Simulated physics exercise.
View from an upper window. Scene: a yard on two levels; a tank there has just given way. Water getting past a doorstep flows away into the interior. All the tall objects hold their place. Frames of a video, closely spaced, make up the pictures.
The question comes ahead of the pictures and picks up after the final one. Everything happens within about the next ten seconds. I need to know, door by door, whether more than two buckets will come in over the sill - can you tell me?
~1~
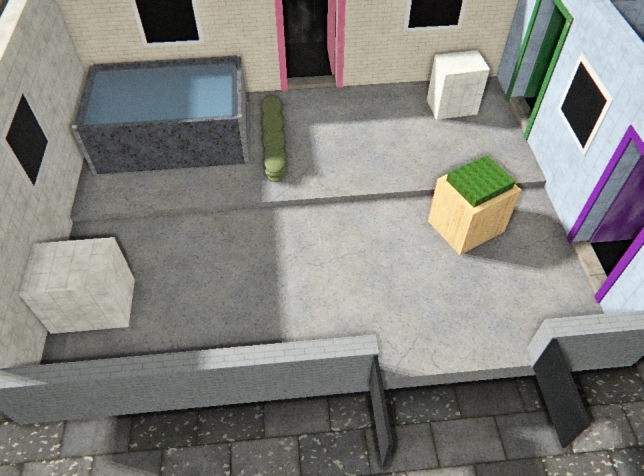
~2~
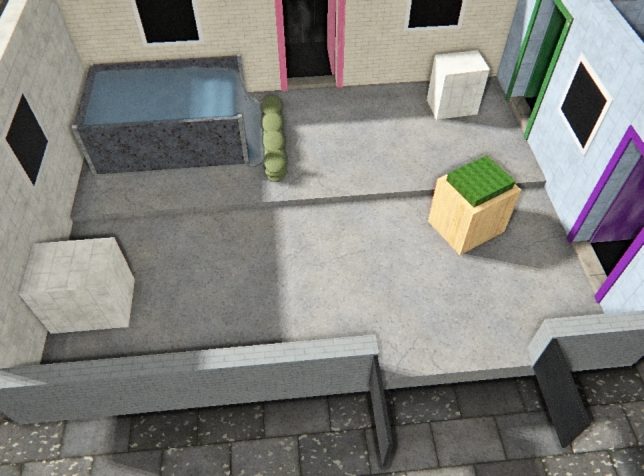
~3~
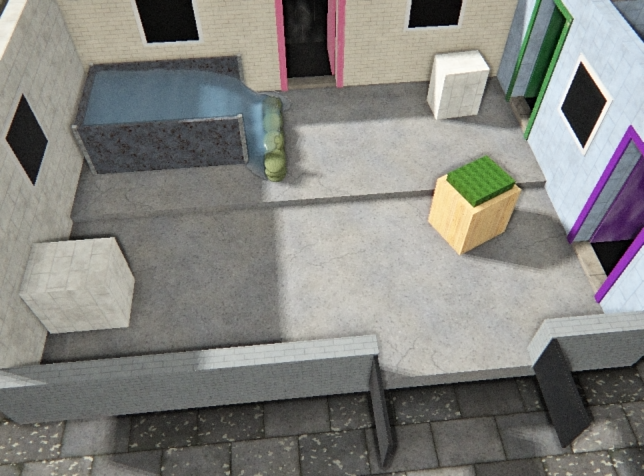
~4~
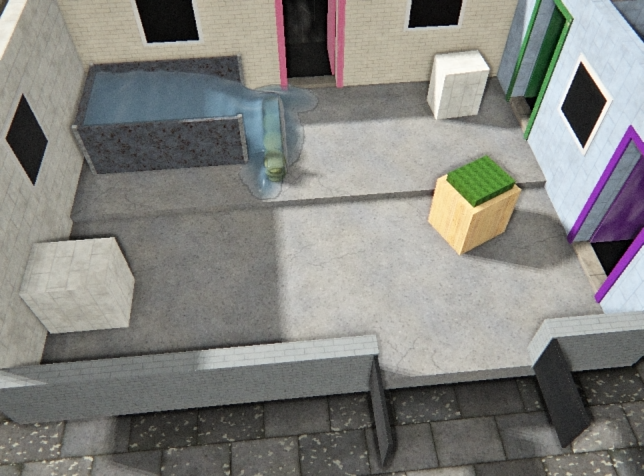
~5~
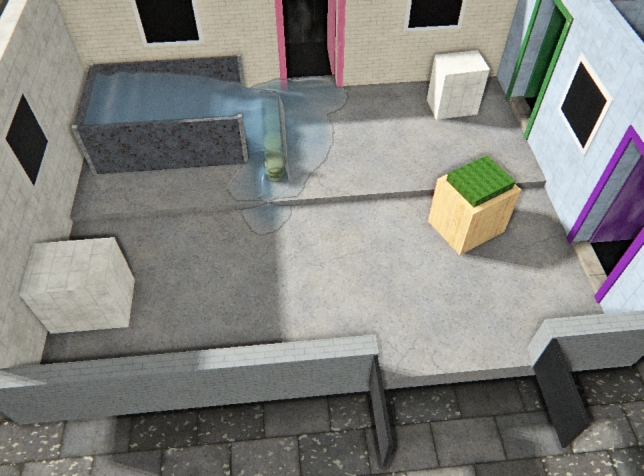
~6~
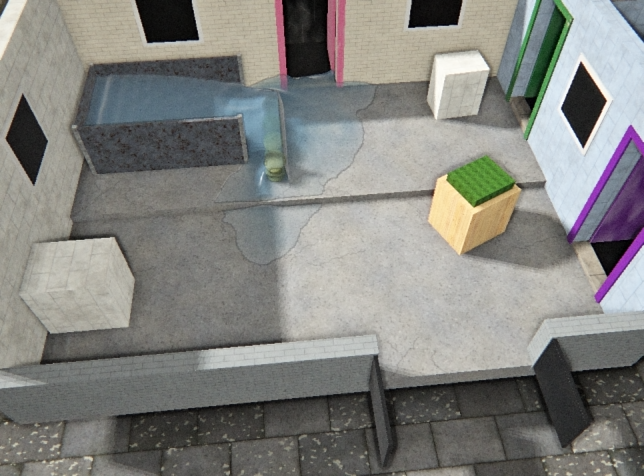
Result: The green door never exceeds two buckets, the pink door exceeds two buckets, the purple door exceeds two buckets.
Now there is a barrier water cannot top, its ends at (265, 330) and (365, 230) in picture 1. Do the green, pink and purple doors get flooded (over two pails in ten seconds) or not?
Green: Below the mark; pink: Above the mark; purple: Above the mark.
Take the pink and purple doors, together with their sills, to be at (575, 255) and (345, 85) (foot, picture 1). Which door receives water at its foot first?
Answer: The one in purple.
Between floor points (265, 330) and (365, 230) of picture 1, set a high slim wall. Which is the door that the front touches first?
Looking at it, it's the pink one here.
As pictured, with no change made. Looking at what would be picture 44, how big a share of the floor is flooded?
Estimated share: Around 85 %.
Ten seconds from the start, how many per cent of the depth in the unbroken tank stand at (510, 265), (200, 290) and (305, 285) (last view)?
Going in order, roughly 4, 10 and 6 %.
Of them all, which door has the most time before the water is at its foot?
The door marked purple.
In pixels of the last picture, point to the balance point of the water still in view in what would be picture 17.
I reckon somewhere around (262, 142).
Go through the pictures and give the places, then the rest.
In the first picture, the tank at (163, 94) is whole and still.
In the second picture, the front is at (251, 165), out from the gap at (242, 114).
In the third picture, water pours out at (242, 118) and has run to (266, 177).
In the fourth picture, water pours out at (243, 119) and has run to (271, 196).
In the fifth picture, water pours out at (243, 119) and has run to (265, 229).
In the sixth picture, water pours out at (243, 119) and has run to (262, 259).
A moment on, water covers 45 % of the floor; the green door not reached, the pink door over two buckets in, the purple door not reached.
Next, water covers 65 % of the floor; the green door wet at the sill, nothing in, the pink door over two buckets in, the purple door not reached.
Then, water covers 70 % of the floor; the green door under two buckets in, the pink door far over two buckets in, the purple door wet at the sill, nothing in.
Later, water covers 85 % of the floor; the green door under two buckets in, the pink door far over two buckets in, the purple door under two buckets in.
In the end, water covers 85 % of the floor; the green door under two buckets in, the pink door far over two buckets in, the purple door over two buckets in.
